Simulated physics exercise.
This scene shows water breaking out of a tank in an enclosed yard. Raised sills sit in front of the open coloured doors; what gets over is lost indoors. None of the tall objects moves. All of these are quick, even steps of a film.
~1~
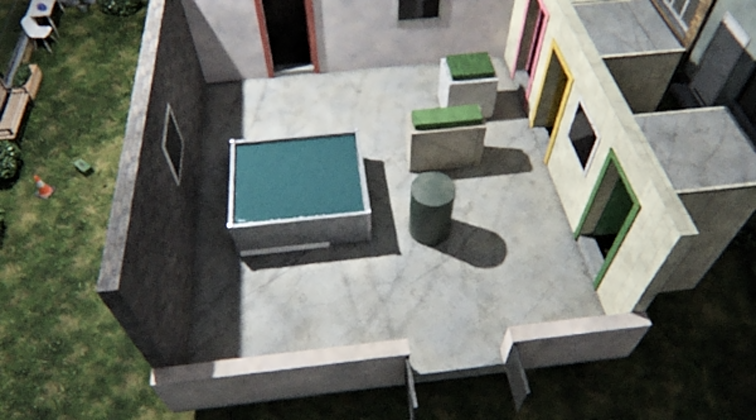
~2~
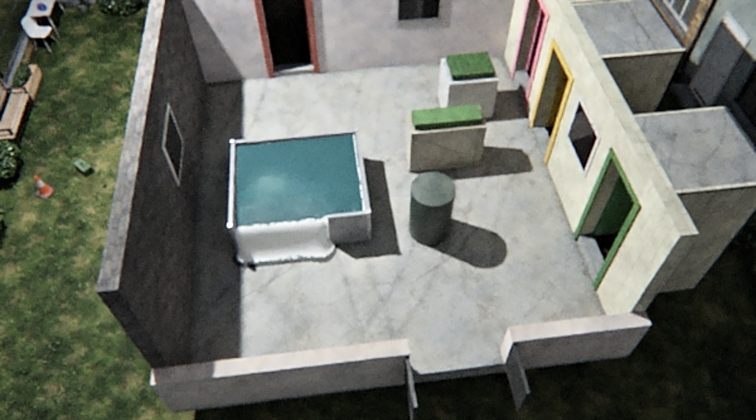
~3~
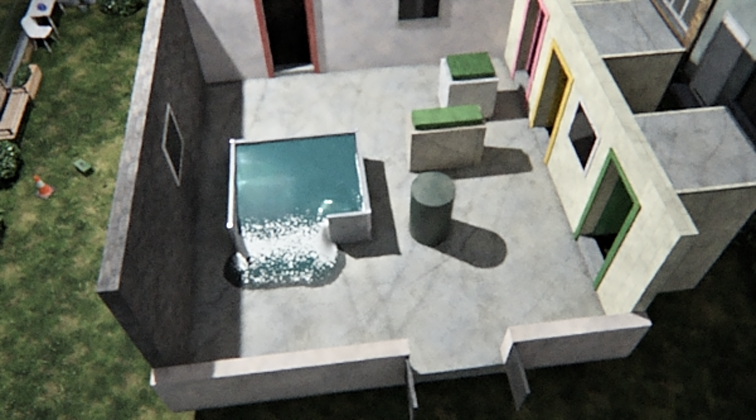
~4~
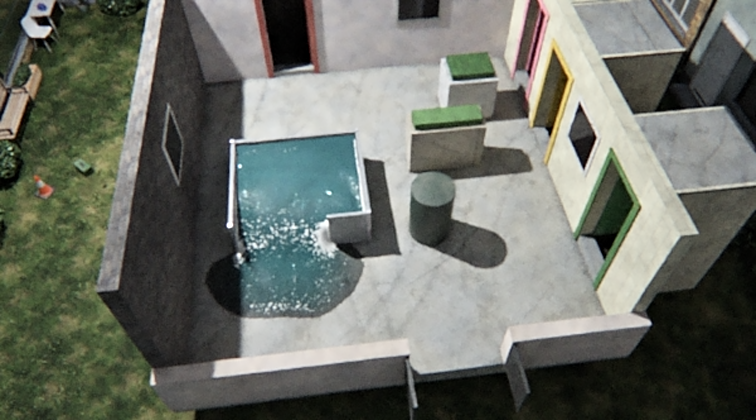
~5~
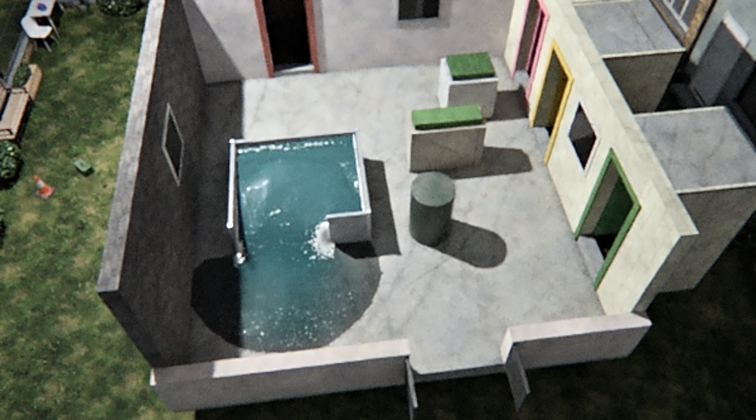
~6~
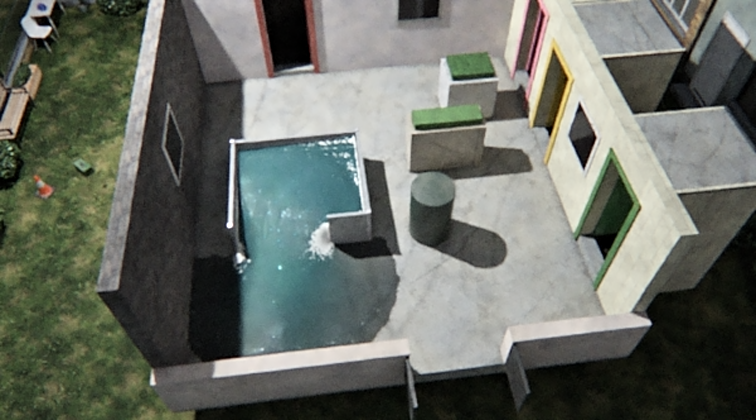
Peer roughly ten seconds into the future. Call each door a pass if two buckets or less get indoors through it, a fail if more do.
Pink door: Pass, red door: Pass, green door: Pass, yellow door: Pass.
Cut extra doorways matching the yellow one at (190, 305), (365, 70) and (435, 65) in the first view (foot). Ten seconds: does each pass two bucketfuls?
Crosses the line; stays below the line; stays below the line.
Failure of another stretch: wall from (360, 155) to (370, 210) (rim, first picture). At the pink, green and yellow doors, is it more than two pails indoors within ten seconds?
Going door by door, pink falls below the limit, then green falls below the limit, then yellow overflows.
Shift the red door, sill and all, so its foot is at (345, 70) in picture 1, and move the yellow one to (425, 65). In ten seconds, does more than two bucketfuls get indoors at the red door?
Red does not overflow.
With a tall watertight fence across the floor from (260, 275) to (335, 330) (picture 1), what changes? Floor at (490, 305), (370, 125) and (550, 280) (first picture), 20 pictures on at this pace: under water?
Log, spots one to three: Swamped; spared; swamped.
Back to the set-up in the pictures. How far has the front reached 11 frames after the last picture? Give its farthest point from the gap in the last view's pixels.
Somewhere around (532, 345).
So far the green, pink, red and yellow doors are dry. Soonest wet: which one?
The one in green.
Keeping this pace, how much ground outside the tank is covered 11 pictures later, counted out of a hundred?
My guess is around 25 in a hundred.
A moment on, water covers 20 % of the floor; the pink door not reached, the red door not reached, the green door not reached, the yellow door not reached.
Next, water covers 25 % of the floor; the pink door not reached, the red door not reached, the green door not reached, the yellow door not reached.
Then, water covers 45 % of the floor; the pink door not reached, the red door not reached, the green door wet at the sill, nothing in, the yellow door not reached.
Later, water covers 65 % of the floor; the pink door wet at the sill, nothing in, the red door wet at the sill, nothing in, the green door wet at the sill, nothing in, the yellow door wet at the sill, nothing in.
In the end, water covers 95 % of the floor; the pink door wet at the sill, nothing in, the red door wet at the sill, nothing in, the green door wet at the sill, nothing in, the yellow door under two buckets in.
